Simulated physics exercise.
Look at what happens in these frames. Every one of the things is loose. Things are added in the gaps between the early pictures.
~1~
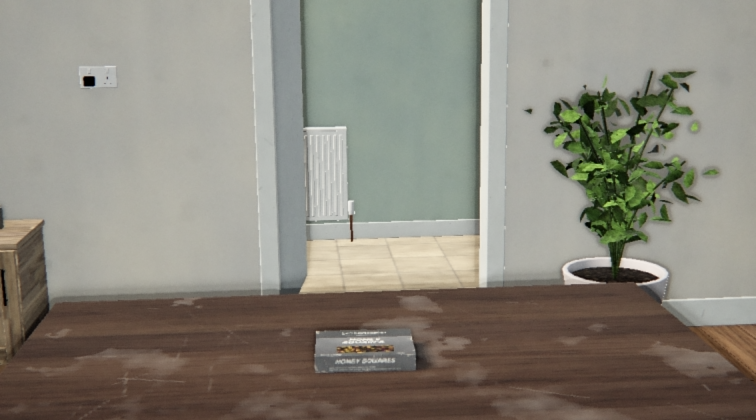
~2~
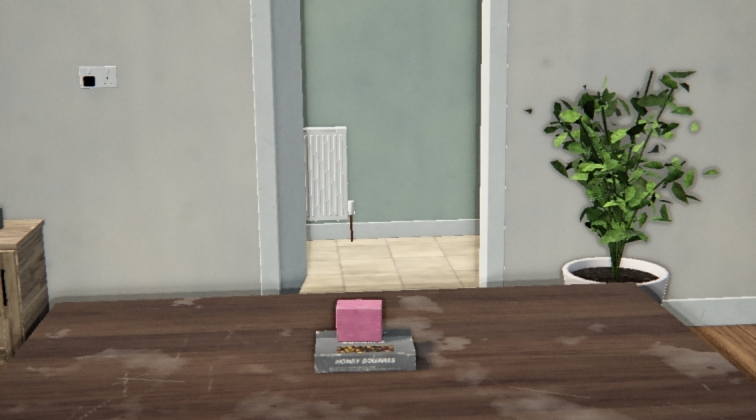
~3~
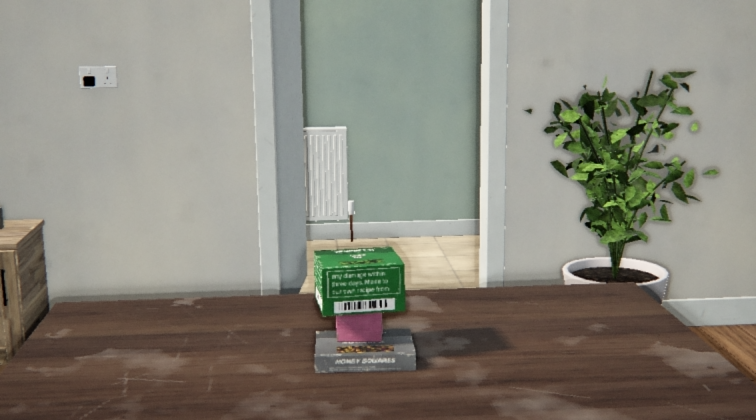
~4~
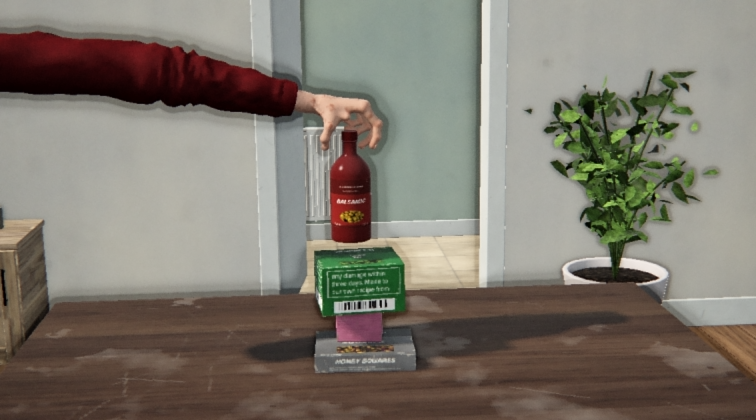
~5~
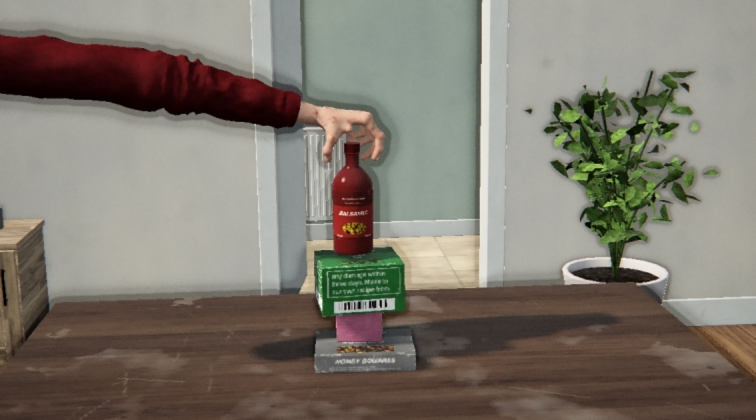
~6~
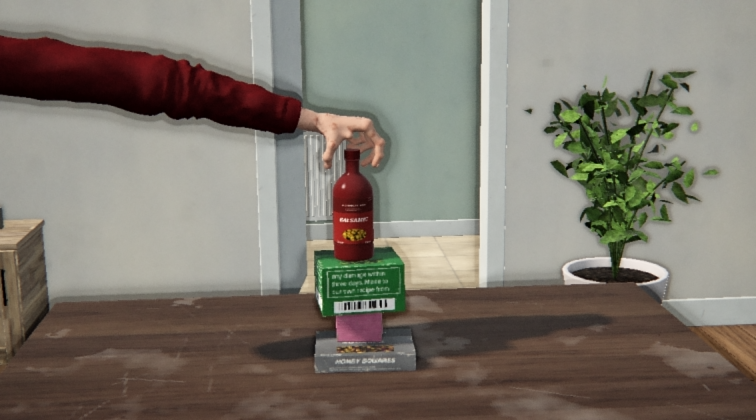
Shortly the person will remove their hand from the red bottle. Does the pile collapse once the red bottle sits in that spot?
Safe.
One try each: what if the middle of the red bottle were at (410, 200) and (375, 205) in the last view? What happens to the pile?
In the first case it loses its balance; in the second case it holds.
Then, 0.20 s past the last view, nothing moves.
Then, 0.60 s past the last view, red bottle resting near (352, 204).
Finally, all 4 still in place. Final places as the last picture's camera would see them, red bottle near (352, 204). The pile holds.
